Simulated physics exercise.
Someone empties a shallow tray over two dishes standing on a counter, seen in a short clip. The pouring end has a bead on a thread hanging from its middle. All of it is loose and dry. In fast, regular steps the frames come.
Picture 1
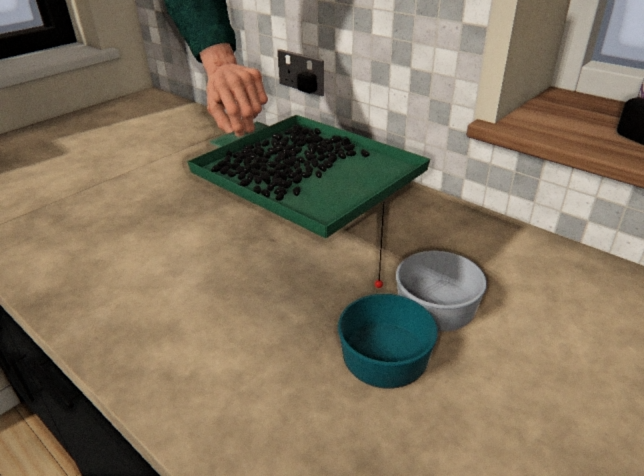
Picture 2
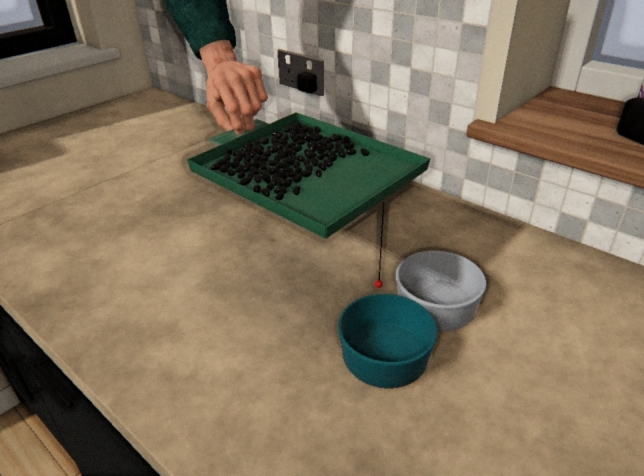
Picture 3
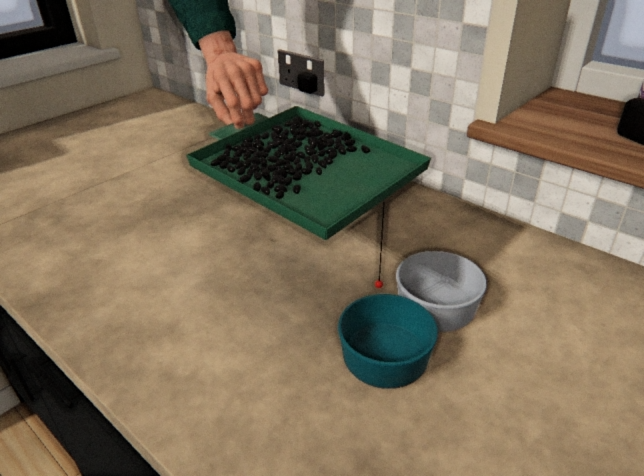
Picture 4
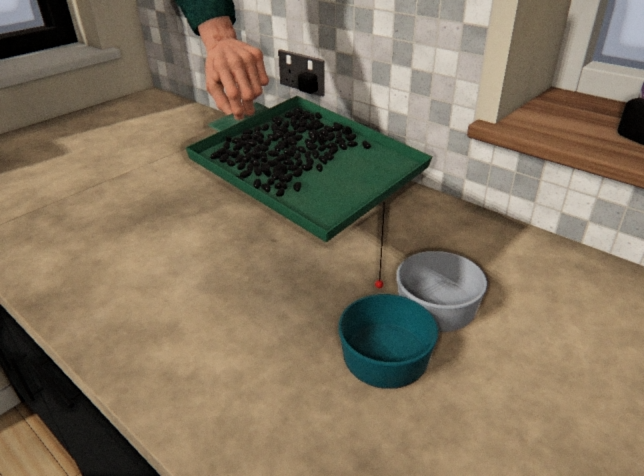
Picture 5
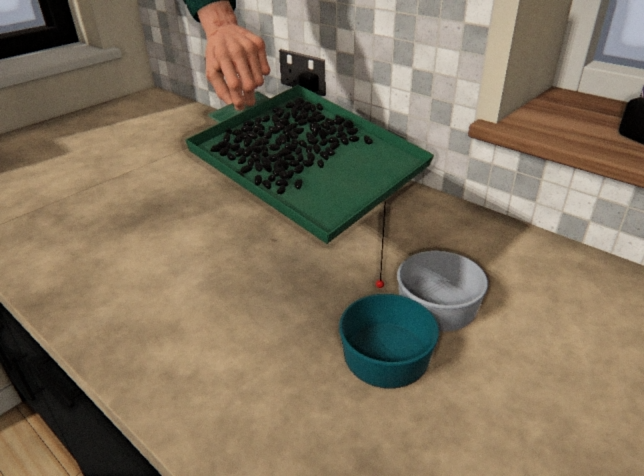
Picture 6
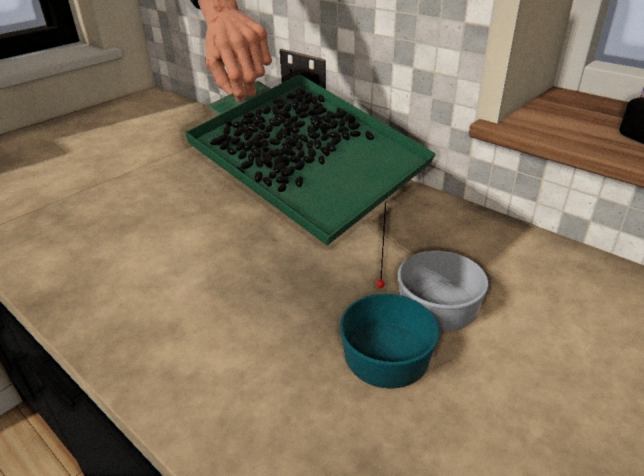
A green tray of black beans starts out nearly level above a counter, a hand at its far end and a red bead hanging beneath. The tray gradually tilts, its far side rising with the hand and its near left corner dipping slightly, while the teal and pale grey dishes stay still.
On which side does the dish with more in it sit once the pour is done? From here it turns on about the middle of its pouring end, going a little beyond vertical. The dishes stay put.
On the left side.
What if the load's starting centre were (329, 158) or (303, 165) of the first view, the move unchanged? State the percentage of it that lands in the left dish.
In order, roughly 60 % and 50 %.
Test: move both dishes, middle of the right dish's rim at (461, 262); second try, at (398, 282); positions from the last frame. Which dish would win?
Try 1 - the dish at left; try 2 - the dish at left.
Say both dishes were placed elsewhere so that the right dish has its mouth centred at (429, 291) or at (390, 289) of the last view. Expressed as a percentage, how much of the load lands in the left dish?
First some 70, then 70 per cent.
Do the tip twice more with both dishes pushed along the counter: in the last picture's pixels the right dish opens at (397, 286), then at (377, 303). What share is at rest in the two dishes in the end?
First some 80, then 80 per cent.
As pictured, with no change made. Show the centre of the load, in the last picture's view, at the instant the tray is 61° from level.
In the last view, the load is centred close to (341, 190).
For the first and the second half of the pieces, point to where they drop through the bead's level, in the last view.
I'd place the first part at (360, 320) and the rest at (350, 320).
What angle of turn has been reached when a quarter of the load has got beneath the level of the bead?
It is at around 110 degrees by then.
Soon, tray tipped steeply; nearly all on the tray; a stray few in the air.
A while on, tray tipped past a quarter turn; most on the tray; a small part in the left dish; a small part outside both.
Towards the end, tray tipped past a quarter turn; about half in the left dish; about half outside both.
Finally, tray tipped past a quarter turn; about half in the left dish; none in the right dish; about half outside both.
